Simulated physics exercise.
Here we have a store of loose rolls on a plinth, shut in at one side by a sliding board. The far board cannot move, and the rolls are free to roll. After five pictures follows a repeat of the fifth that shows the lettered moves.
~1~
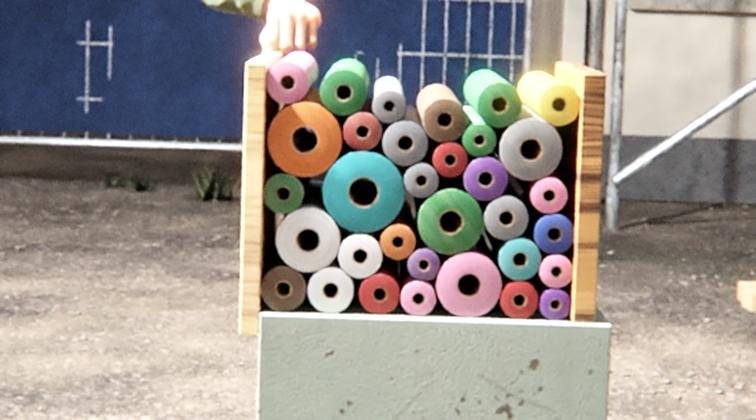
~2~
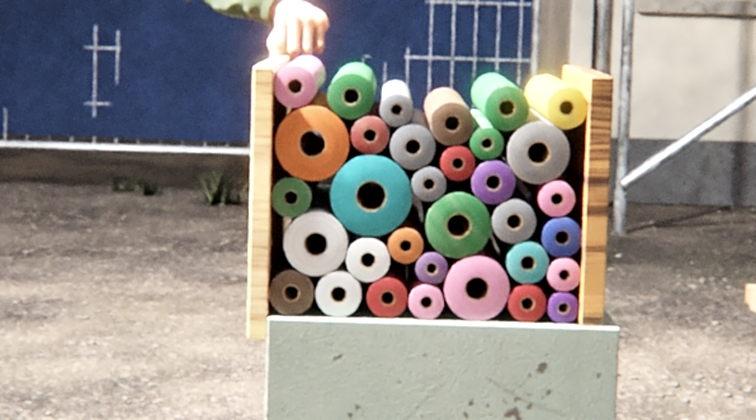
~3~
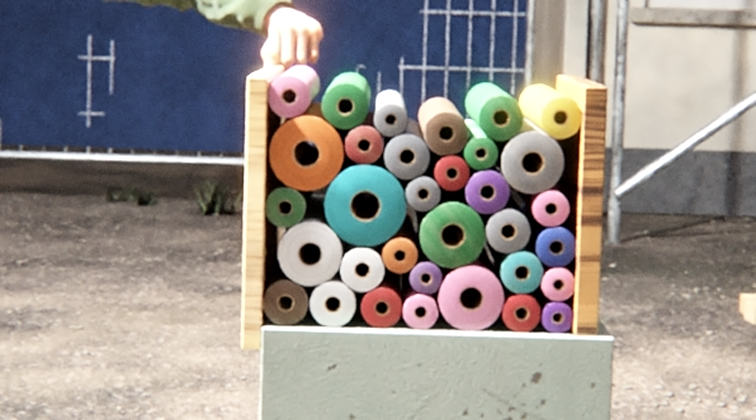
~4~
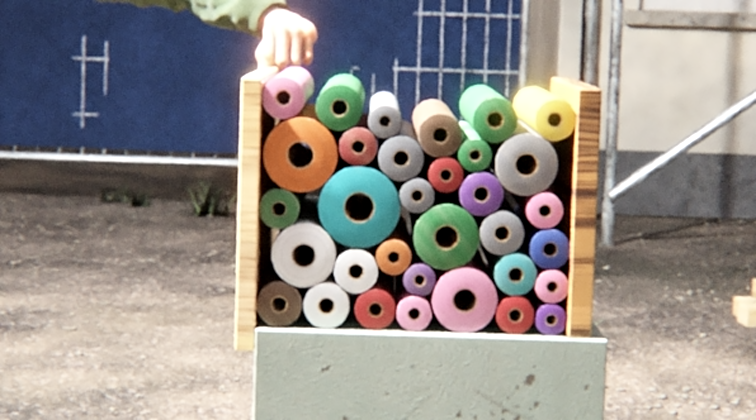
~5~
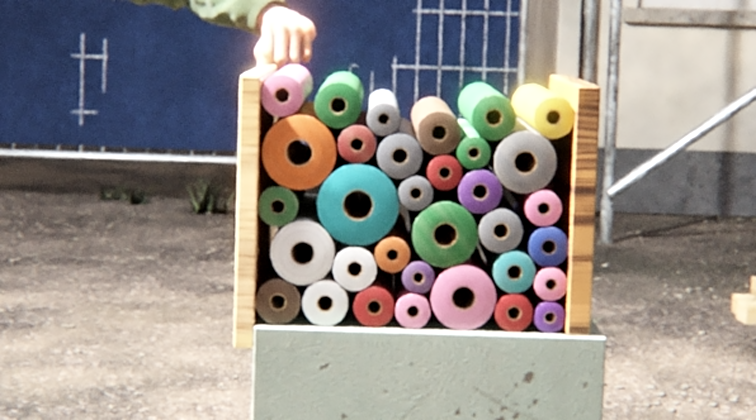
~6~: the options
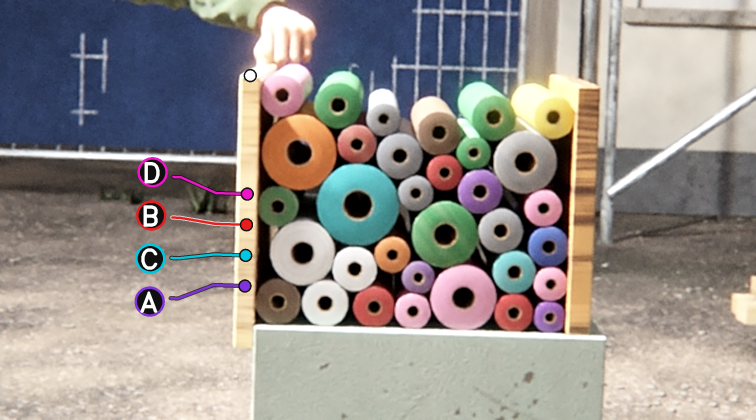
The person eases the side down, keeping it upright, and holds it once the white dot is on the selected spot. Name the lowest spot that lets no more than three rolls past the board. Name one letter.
The lowest mark that will do is B.
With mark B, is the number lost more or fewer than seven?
Fewer than seven.
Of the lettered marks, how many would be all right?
Two of the four.
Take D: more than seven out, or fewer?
It loses fewer than seven.
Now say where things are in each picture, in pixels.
In the first picture, a brown roll (445, 120); side board (264, 181); a brown roll (284, 289).
In the second picture, a brown roll (292, 293); a red roll (527, 304).
In the third picture, an orange roll (400, 255); a blue roll (557, 247).
In the fourth picture, a grey roll (417, 196); a red roll (358, 147).
In the fifth picture, a brown roll (439, 132); side board (258, 194); a brown roll (278, 302).
On the marked copy, A at (245, 286); B at (246, 225); C at (245, 256); D at (247, 194); the white dot at (250, 76).
Taking B. A third of the way, top of the board (259, 143).
Two thirds of the way, top of the board (257, 220).
When it is over, top of the board (257, 224), one out over the board.
As for the rest, A more than three out over the board; C more than three out over the board; D one out over the board.
